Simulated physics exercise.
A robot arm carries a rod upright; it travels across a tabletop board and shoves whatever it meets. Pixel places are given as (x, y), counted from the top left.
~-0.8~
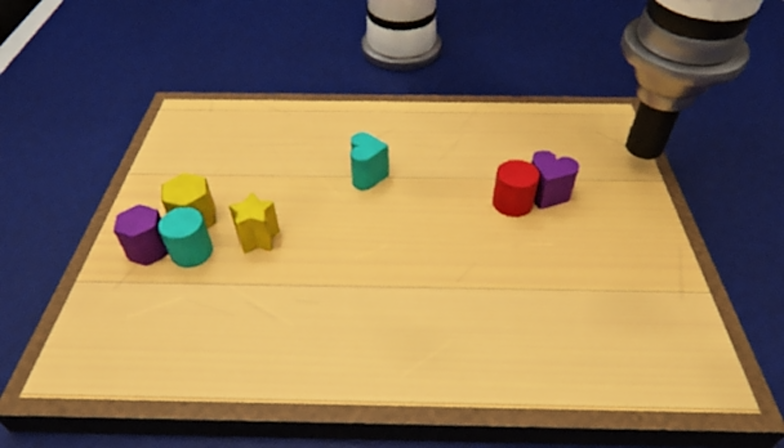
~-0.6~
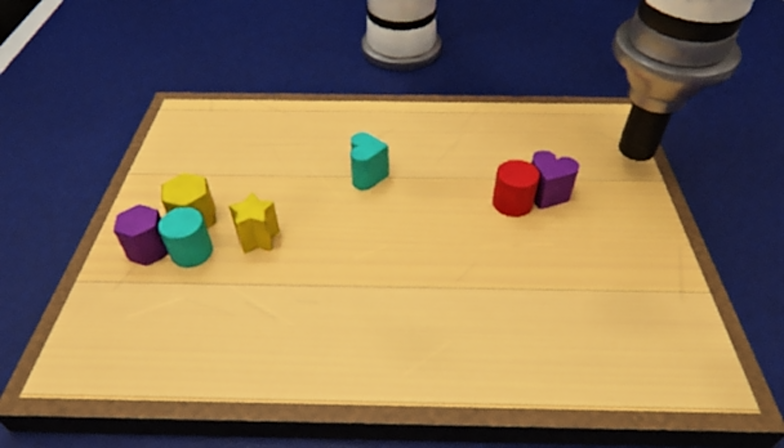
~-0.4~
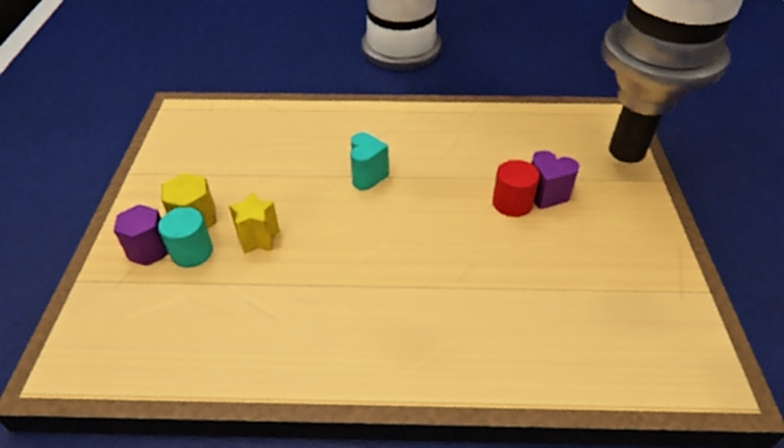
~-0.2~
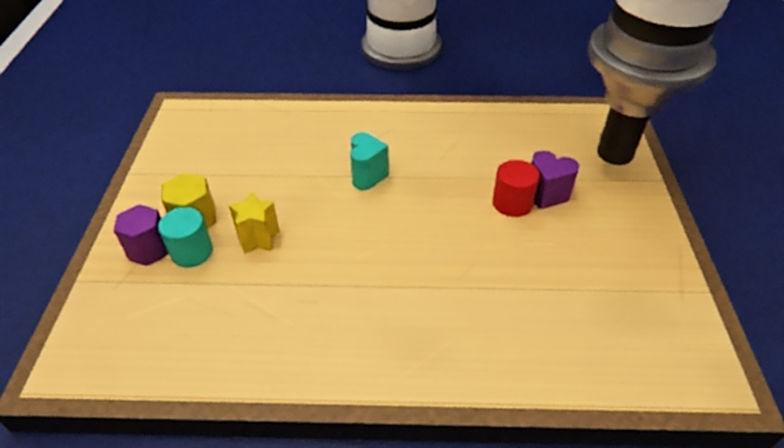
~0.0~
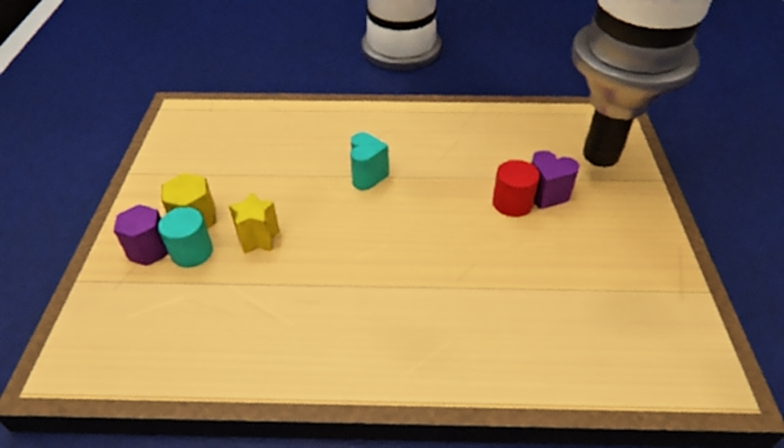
Robot arm with a black rod moving slowly left above a wooden board, while the red, purple, teal and yellow blocks stay still.
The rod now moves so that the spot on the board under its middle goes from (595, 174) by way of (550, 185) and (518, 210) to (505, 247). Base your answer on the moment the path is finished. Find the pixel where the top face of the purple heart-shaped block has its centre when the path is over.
At the end it should sit near (507, 244).
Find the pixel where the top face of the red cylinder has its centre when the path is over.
I'd expect the centre of its top face to be at (471, 195).
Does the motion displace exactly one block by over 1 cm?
It seems not.
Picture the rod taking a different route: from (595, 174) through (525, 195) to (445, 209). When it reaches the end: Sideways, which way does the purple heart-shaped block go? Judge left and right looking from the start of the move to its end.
It's set to shift left.
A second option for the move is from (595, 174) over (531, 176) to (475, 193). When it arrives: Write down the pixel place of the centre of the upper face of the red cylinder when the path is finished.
The middle of its upper face should be somewhere near (504, 186).
On the path given first. One third of the way, rod (554, 167); red cylinder (506, 177); purple heart-shaped block (545, 174).
Two thirds of the way, rod (521, 192); red cylinder (474, 192); purple heart-shaped block (521, 204), turned 15° anticlockwise.
At the end, rod (508, 229); red cylinder (471, 195); purple heart-shaped block (507, 244), turned 15° anticlockwise.
